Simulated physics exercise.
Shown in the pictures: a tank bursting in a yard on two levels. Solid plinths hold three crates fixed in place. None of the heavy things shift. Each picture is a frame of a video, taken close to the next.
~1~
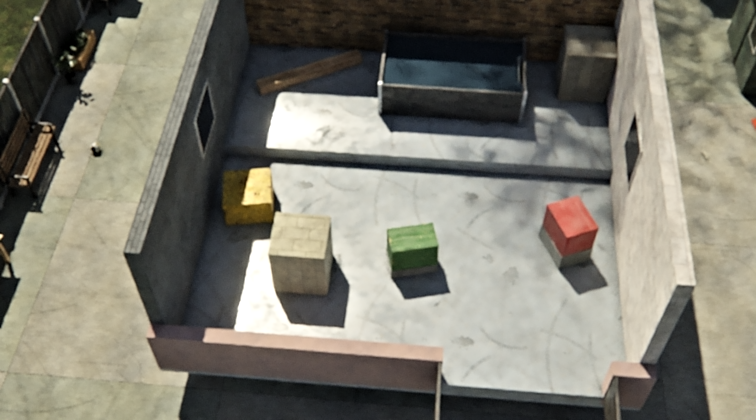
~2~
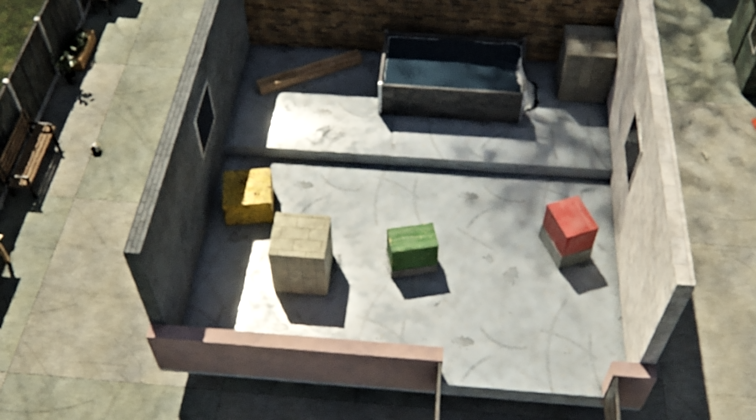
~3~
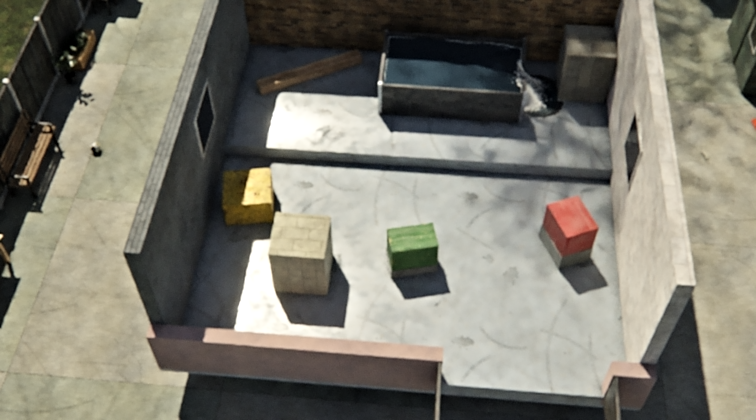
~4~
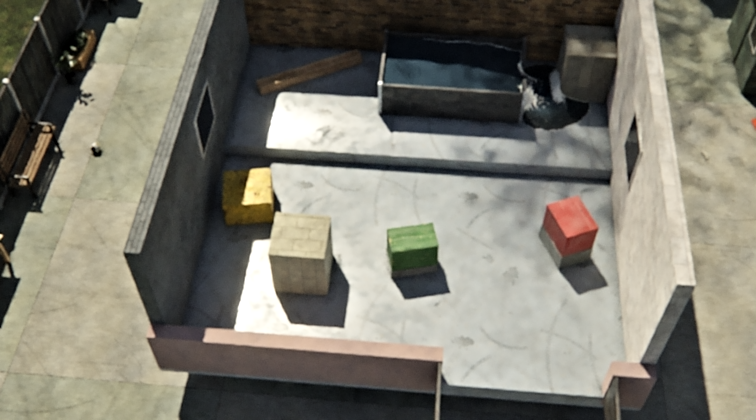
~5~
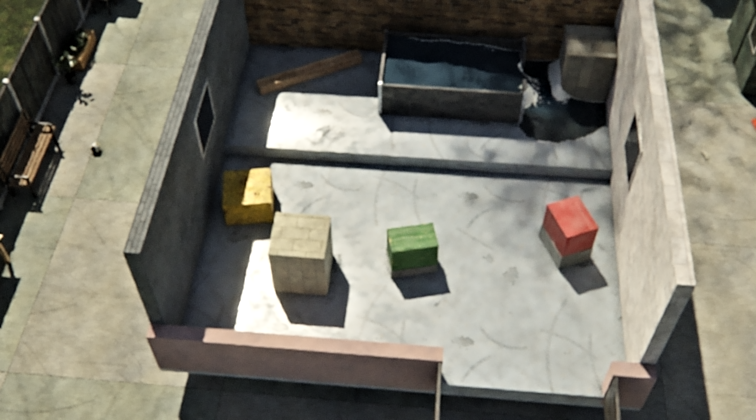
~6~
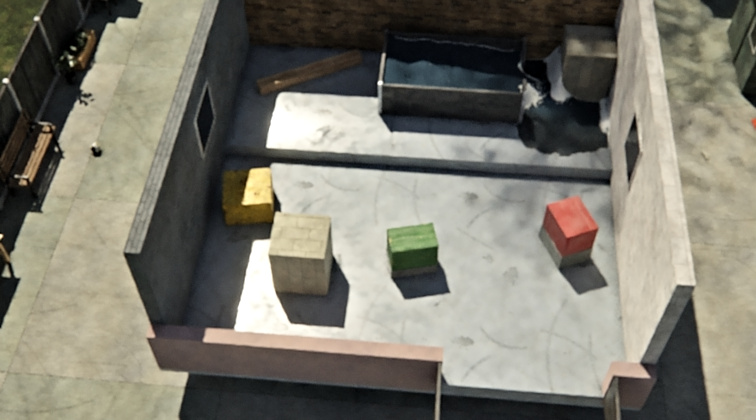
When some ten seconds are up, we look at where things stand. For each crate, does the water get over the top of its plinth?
As I see it, the green crate will avoid the water. The red crate will avoid the water. The yellow crate will meet the water.
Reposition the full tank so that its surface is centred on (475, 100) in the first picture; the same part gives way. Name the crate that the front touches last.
Last: The yellow crate.
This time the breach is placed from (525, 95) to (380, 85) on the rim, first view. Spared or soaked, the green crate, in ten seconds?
In that case the green crate is flooded.
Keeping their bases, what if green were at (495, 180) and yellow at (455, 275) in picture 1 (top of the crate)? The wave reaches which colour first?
First: The red one.
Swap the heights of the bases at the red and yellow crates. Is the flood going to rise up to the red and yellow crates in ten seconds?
Result - red crate: Hit; yellow crate: Untouched.
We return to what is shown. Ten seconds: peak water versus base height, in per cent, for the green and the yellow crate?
Near 40 and 190 in a hundred.
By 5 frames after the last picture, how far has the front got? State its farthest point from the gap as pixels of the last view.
I'd point to (608, 227).
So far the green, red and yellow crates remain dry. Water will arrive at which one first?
The red one it is.
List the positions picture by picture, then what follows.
Still water in the open tank at (454, 65), in the first picture.
The front is at (529, 82), out from the gap at (520, 87), in the second picture.
The front is at (560, 102), out from the gap at (520, 87), in the third picture.
The front is at (586, 105), out from the gap at (520, 87), in the fourth picture.
Water pours out at (520, 87) and has run to (606, 120), in the fifth picture.
Water pours out at (520, 86) and has run to (608, 141), in the sixth picture.
A moment on, water covers 10 % of the floor; the green crate not reached, the red crate not reached, the yellow crate not reached.
Next, water covers 15 % of the floor; the green crate not reached, the red crate water round its plinth, the yellow crate not reached.
Then, water covers 30 % of the floor; the green crate not reached, the red crate water round its plinth, the yellow crate not reached.
Later, water covers 55 % of the floor; the green crate water round its plinth, the red crate water round its plinth, the yellow crate water round its plinth.
In the end, water covers 75 % of the floor; the green crate stayed above the water, the red crate stayed above the water, the yellow crate was topped.
